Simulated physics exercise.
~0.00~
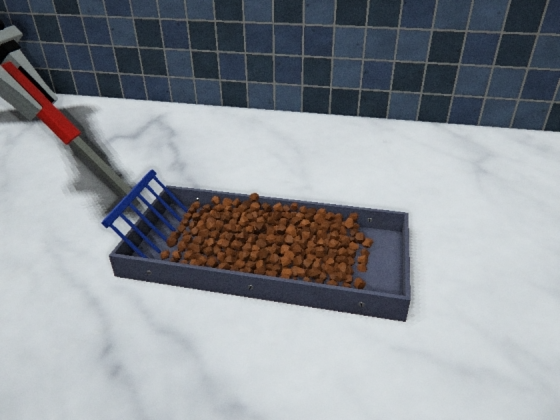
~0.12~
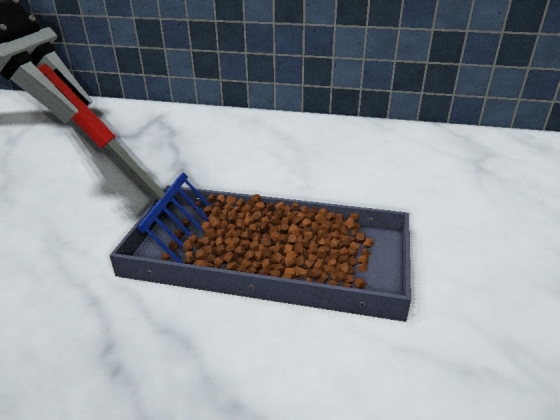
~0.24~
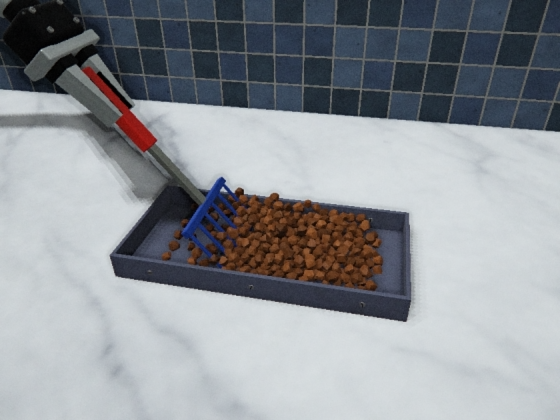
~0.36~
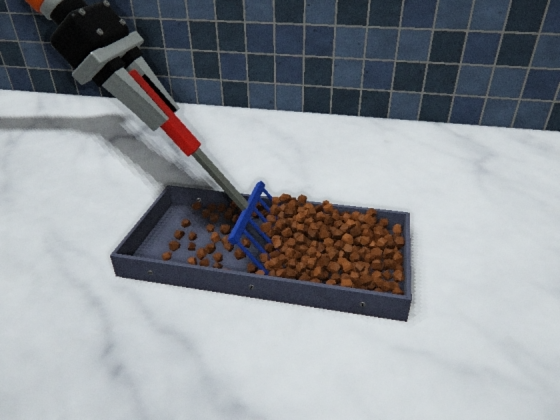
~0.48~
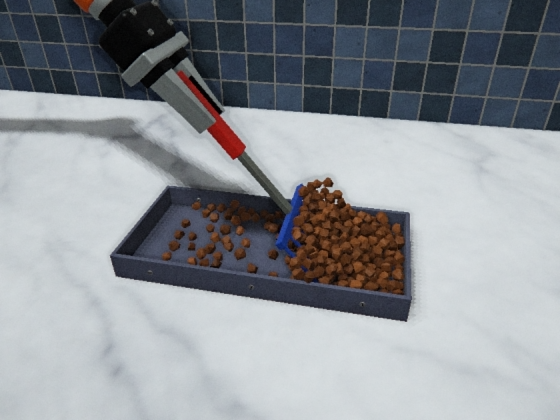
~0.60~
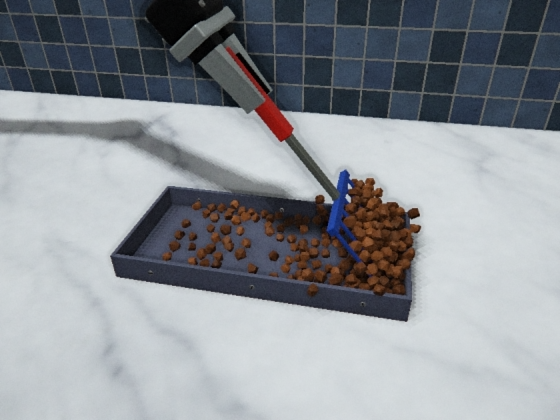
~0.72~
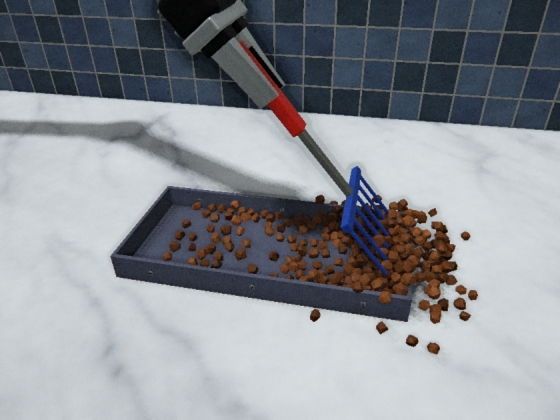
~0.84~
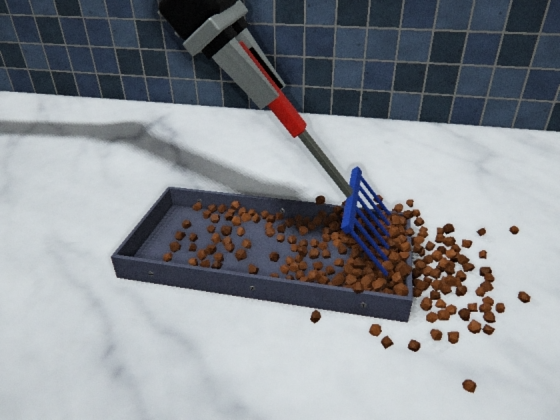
Robot arm dragging a blue rake rightward through brown pellets in a dark tray, piling them up and spilling some onto marble.
